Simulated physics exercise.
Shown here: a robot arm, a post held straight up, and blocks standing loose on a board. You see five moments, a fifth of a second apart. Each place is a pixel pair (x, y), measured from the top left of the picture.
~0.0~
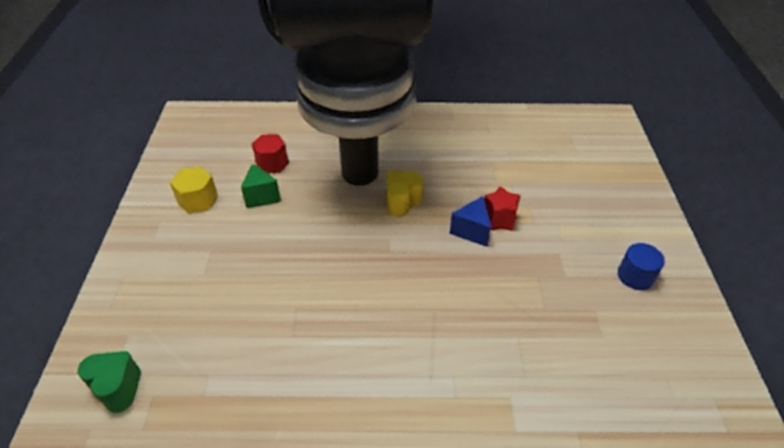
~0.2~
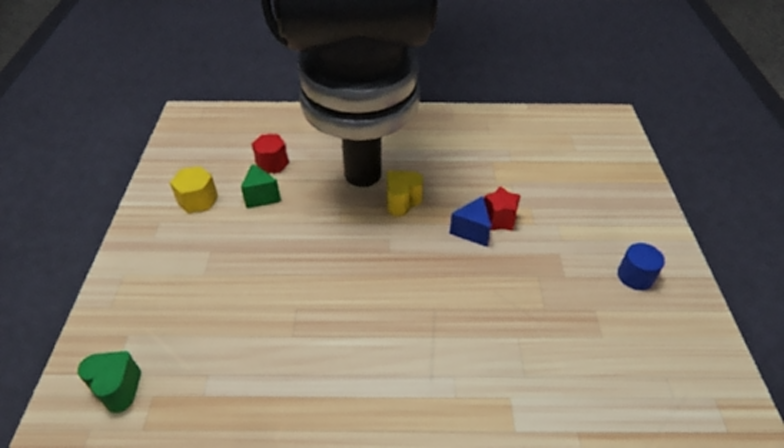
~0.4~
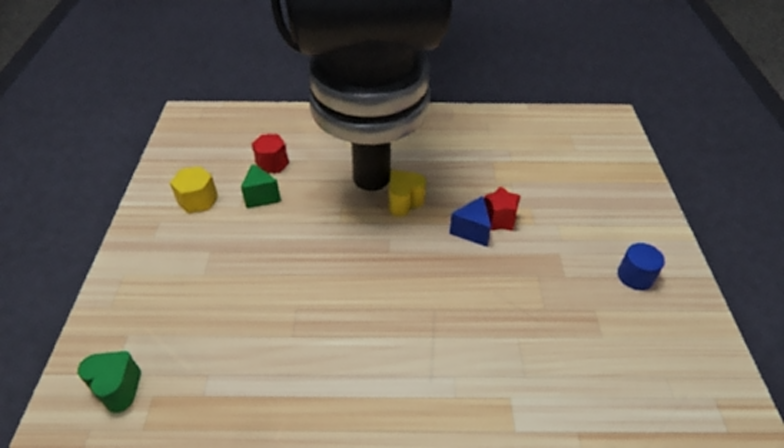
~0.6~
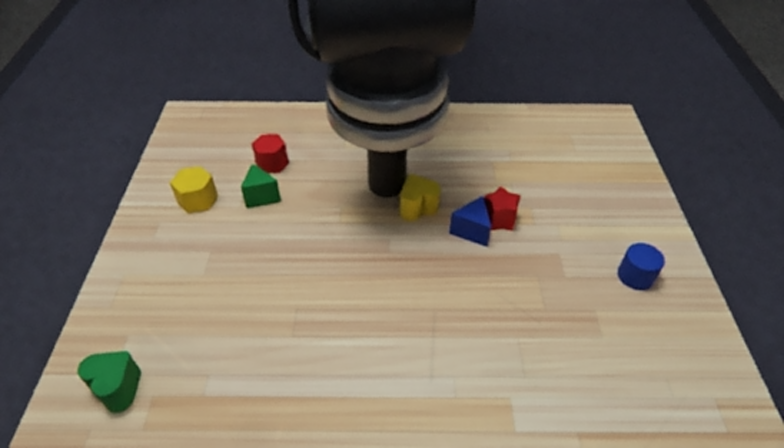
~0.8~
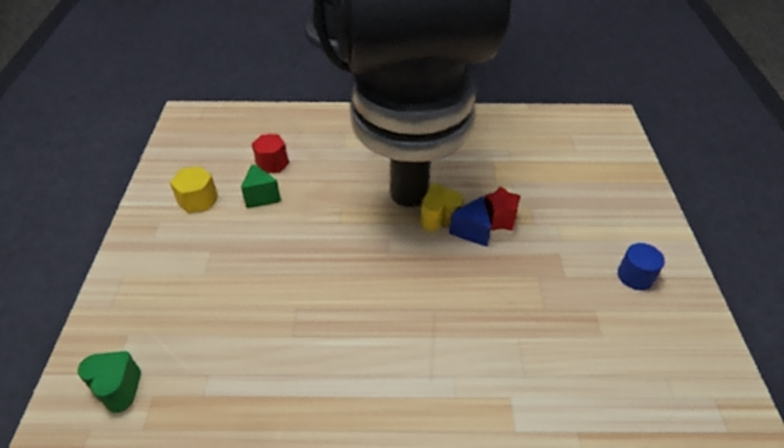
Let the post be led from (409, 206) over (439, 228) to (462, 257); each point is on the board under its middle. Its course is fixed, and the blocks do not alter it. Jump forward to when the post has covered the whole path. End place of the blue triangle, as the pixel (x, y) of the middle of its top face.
Near (541, 239).
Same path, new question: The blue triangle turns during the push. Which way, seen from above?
Viewed from above: Anti-clockwise.
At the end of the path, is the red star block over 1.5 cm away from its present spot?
No.
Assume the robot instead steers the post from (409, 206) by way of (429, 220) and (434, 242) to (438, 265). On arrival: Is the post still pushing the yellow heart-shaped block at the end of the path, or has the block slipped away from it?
When the path is over, you would find the yellow heart-shaped block off to the side or behind the post.
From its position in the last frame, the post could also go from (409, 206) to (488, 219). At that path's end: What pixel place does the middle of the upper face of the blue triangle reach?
The middle of the upper face of the blue triangle will lie at about (530, 248) in the picture.
On the path given first. Halfway along, post (440, 216); yellow heart-shaped block (474, 221); blue triangle (511, 230), turned 45° anticlockwise.
At the end, post (464, 246); yellow heart-shaped block (506, 244), turned 30° anticlockwise; blue triangle (541, 239), turned 65° anticlockwise; red star block in place.
